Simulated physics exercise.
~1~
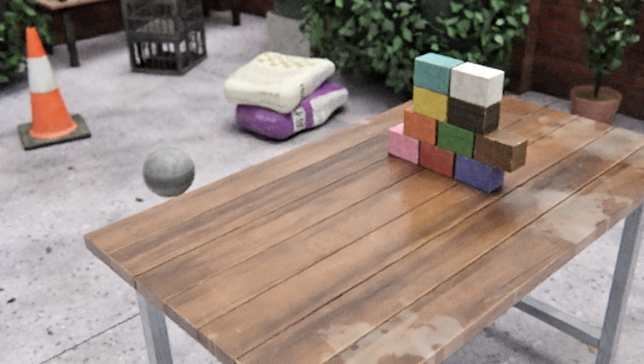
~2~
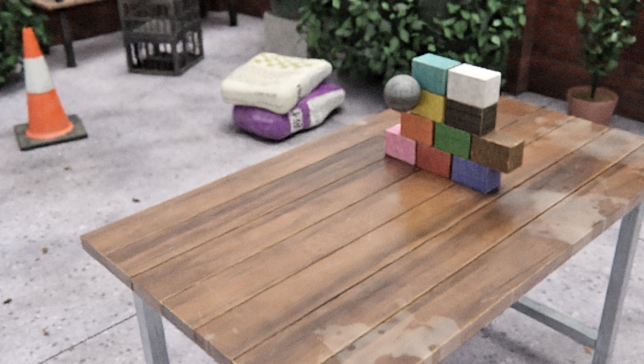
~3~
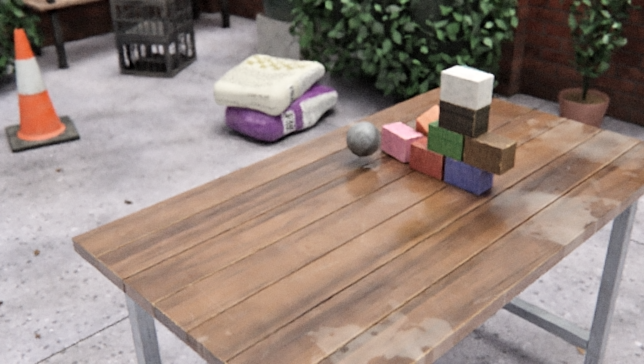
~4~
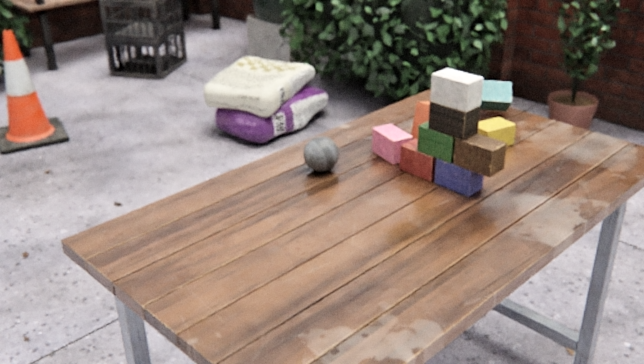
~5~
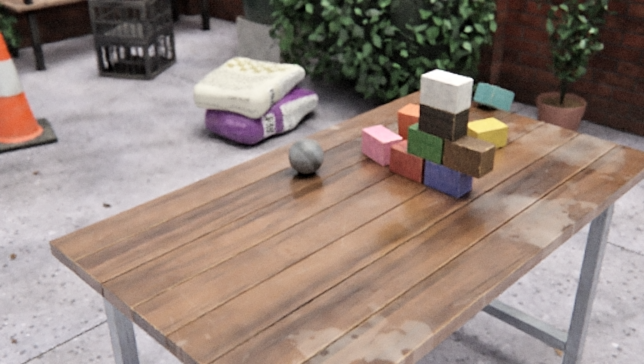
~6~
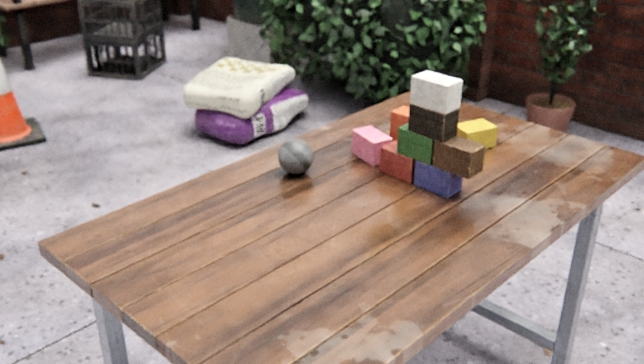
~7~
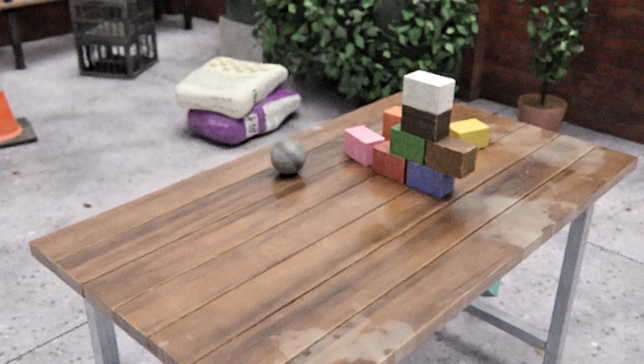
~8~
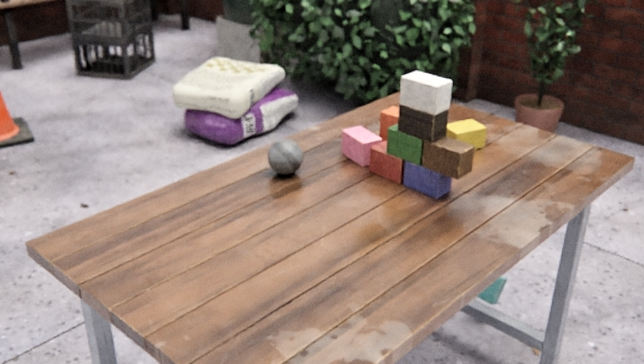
Grey ball striking stacked coloured blocks on a wooden table, toppling yellow and orange and knocking turquoise off the far side.
